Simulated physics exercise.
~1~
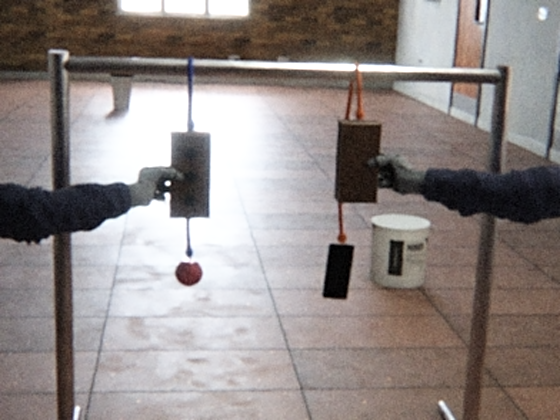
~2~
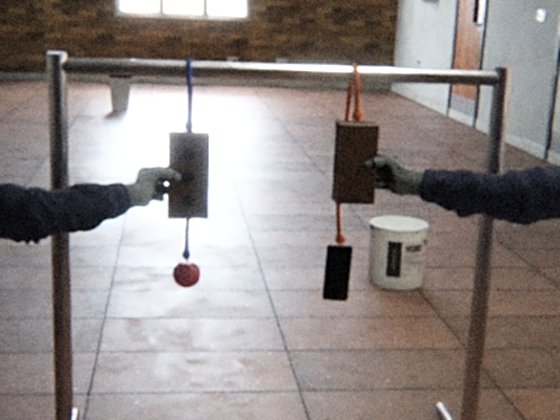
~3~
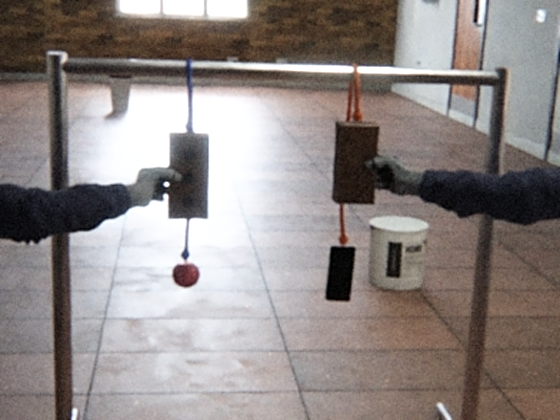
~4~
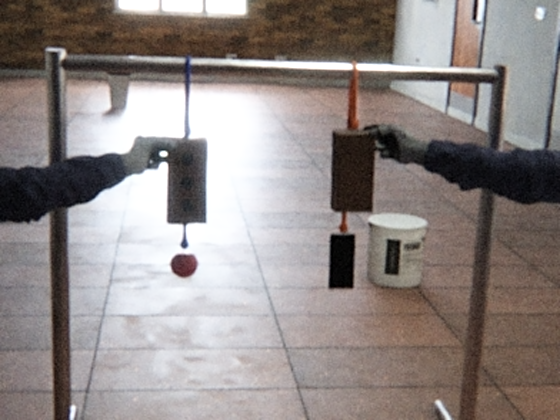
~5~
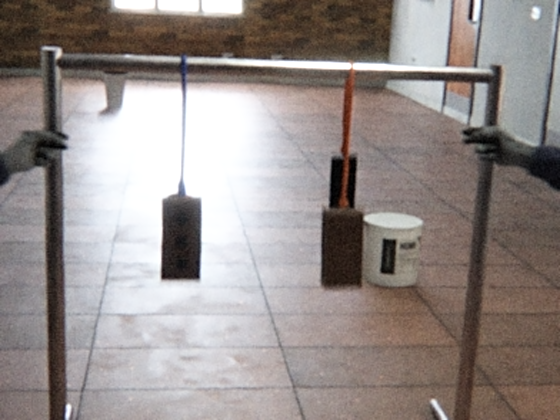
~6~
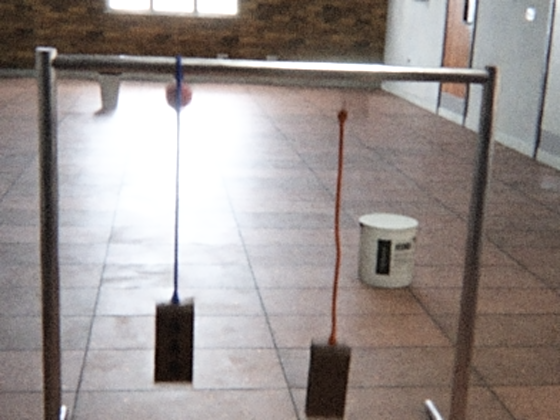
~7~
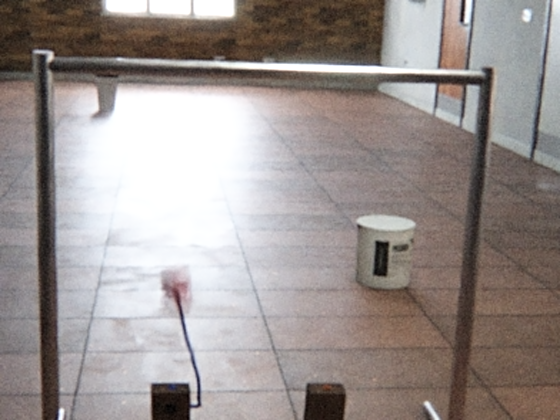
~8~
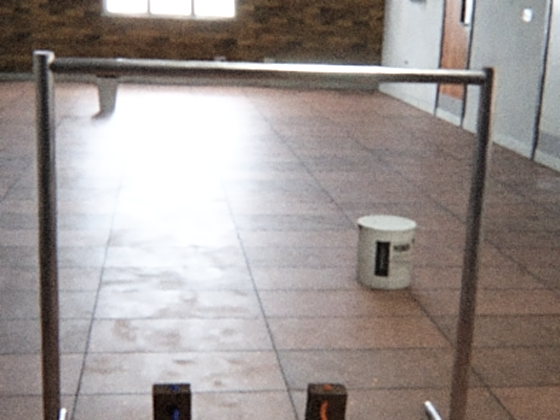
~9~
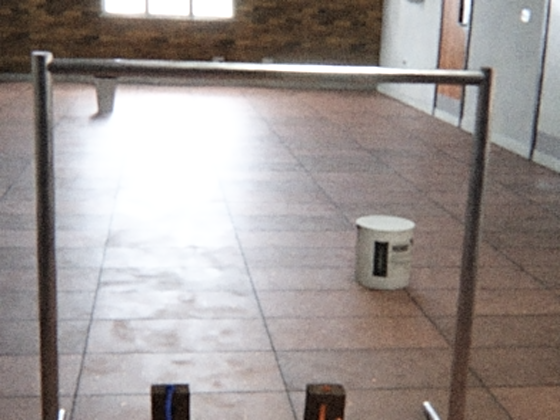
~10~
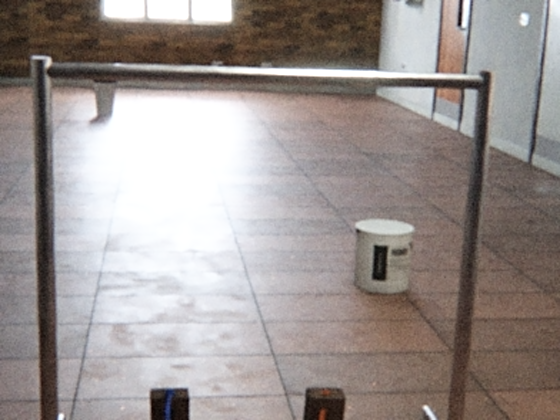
The footage shows hands steadying two bricks hung by ropes over a metal bar, a red apple dangling below the left and a dark phone below the right. The hands let go, both bricks drop as the apple and phone rise, and the bricks end on the floor.
